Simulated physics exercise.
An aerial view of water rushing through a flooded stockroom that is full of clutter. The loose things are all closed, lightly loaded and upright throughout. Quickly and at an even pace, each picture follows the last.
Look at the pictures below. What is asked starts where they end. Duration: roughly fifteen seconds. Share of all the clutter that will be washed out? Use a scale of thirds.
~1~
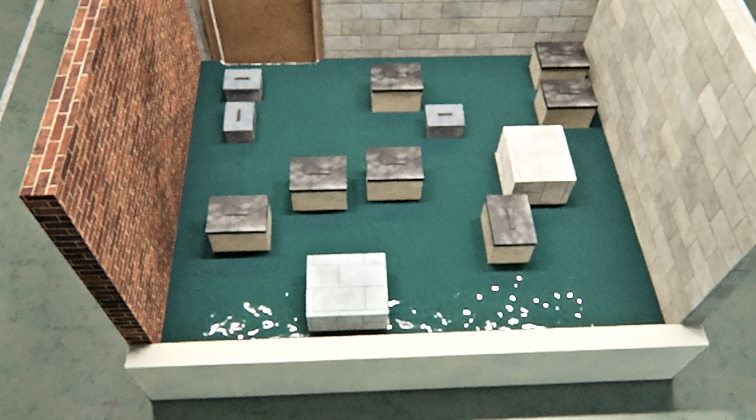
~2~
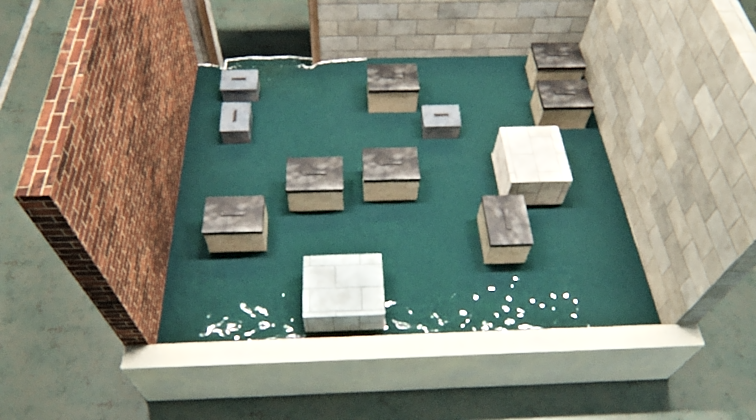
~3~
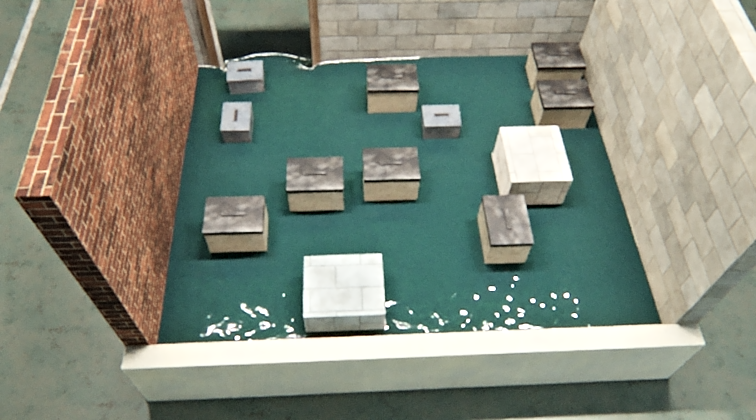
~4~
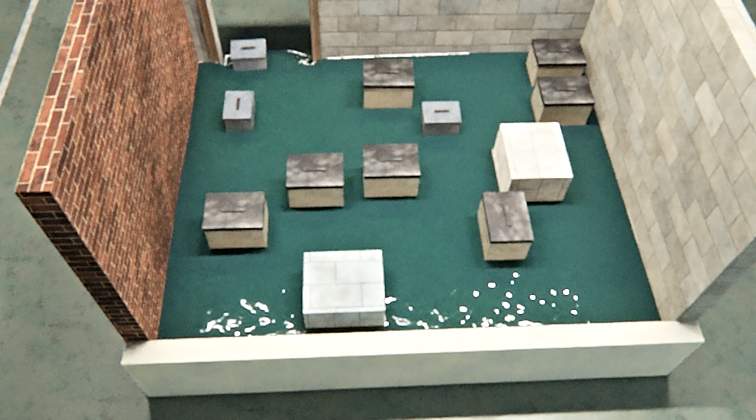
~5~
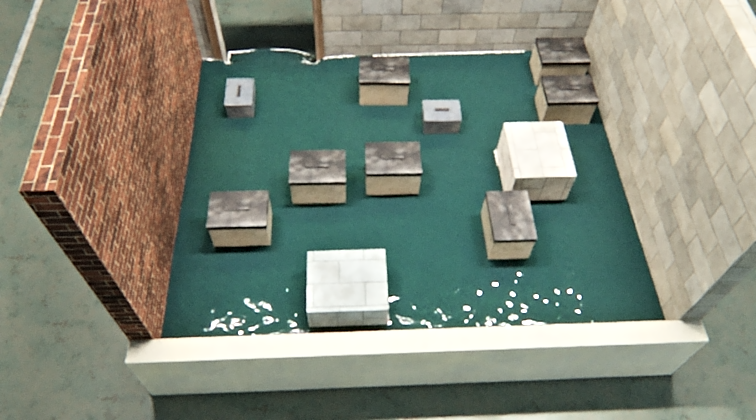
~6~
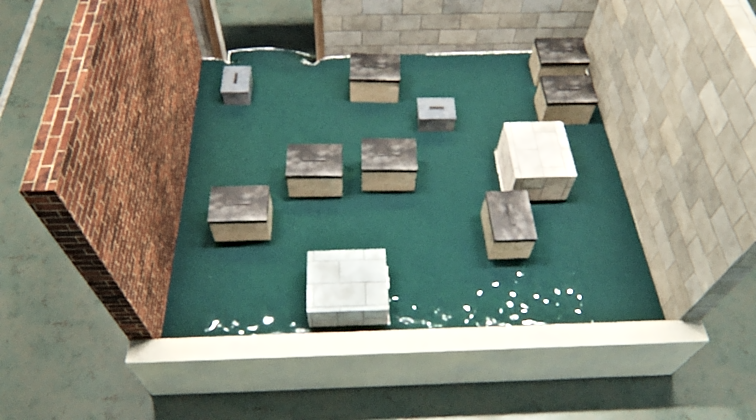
On that scale, two thirds or above.
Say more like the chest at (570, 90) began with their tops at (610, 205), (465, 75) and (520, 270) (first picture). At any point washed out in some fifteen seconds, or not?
For the three copies in the stated order: Remained, escaped, remained.
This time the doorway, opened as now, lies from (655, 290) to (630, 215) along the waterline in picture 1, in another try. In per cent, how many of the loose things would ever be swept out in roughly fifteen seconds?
40 in a hundred or thereabouts.
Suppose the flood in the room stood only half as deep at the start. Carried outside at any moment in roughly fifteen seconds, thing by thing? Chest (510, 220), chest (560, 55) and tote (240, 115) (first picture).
Per object: Remained / remained / exited.
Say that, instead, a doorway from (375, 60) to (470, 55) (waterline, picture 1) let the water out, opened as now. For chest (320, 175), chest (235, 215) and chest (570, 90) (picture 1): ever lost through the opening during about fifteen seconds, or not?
The first makes it out, the second doesn't get out, the last makes it out.
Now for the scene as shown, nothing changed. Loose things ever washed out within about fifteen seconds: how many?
Counting them up gives 7.
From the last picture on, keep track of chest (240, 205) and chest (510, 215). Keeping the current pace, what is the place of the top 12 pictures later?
The first top is close to (223, 140) and the second close to (452, 180).
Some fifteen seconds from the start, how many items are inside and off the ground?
In total, 3.
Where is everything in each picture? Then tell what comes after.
The first frame shows a tote at (239, 116), afloat; a chest at (397, 76) floats; 0 of 10 have shifted.
The second frame shows a tote at (235, 116) floats; a chest at (393, 76), afloat; 0 of 10 have shifted.
The third frame shows a tote at (236, 116) floats; a chest at (392, 77), afloat; 1 of 10 have shifted.
The fourth frame shows a tote at (238, 104) floats, close to its start; a chest at (389, 72), afloat, close to its start; 3 of 10 have shifted.
The fifth frame shows a tote at (239, 92), afloat, a stride from its start; a chest at (384, 69), afloat, close to its start; 3 of 10 have shifted.
The sixth frame shows a tote at (236, 79) floats, a stride from its start; a chest at (375, 66), afloat, close to its start; 7 of 10 have shifted.
A moment on, 1 of 10 are out; 9 afloat.
Next, 3 of 10 are out; 7 afloat.
Later, 6 of 10 are out; 4 afloat.
In the end, 7 of 10 are out; 3 afloat.
